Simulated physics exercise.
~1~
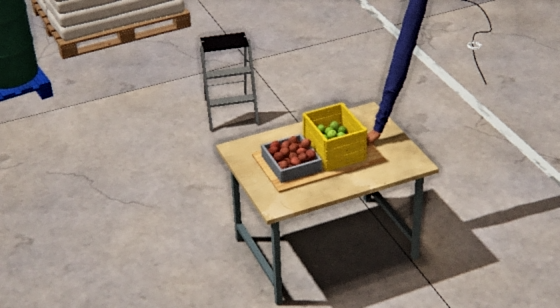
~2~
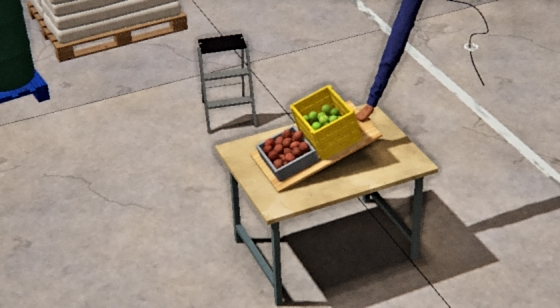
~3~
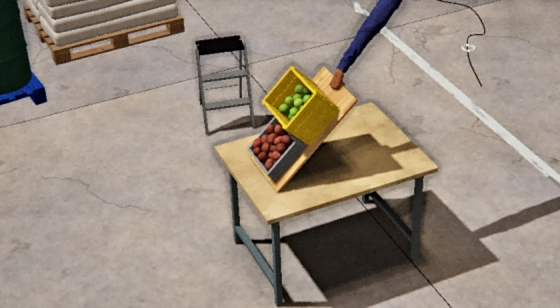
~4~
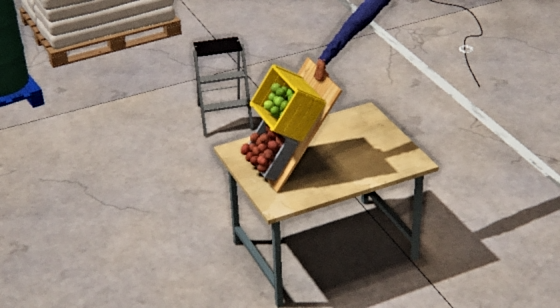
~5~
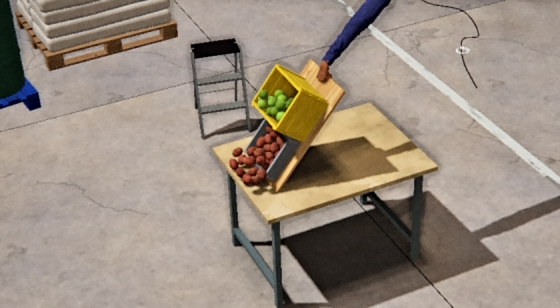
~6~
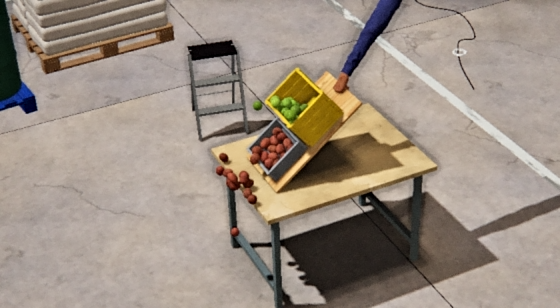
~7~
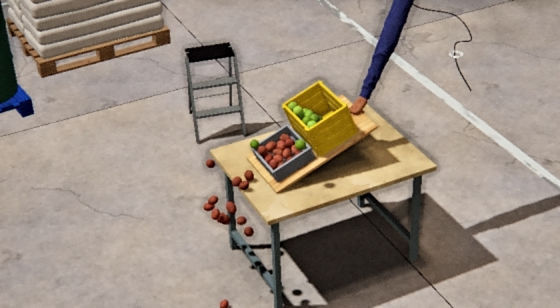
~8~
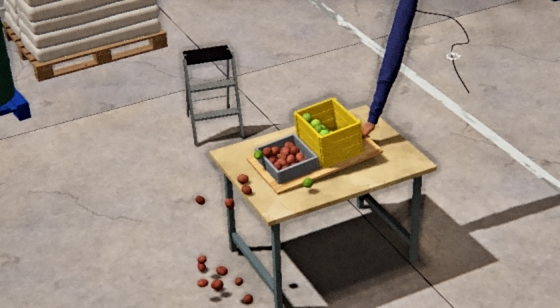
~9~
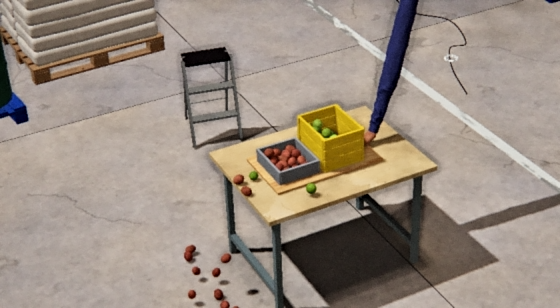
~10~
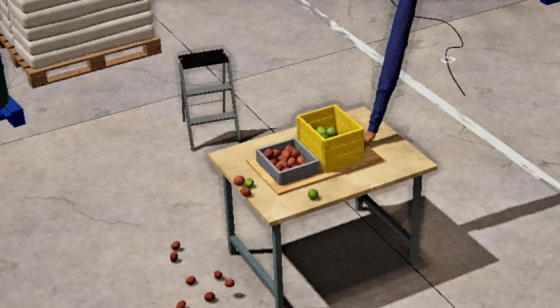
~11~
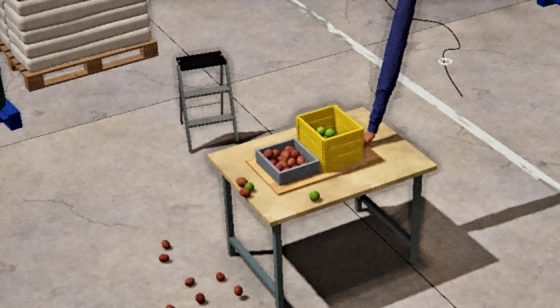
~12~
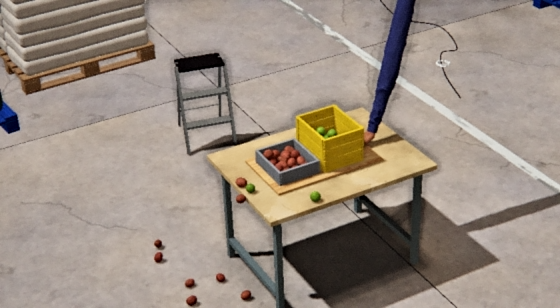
A hand tips a board with two trays, spilling mostly red potatoes, then lowers it flat.
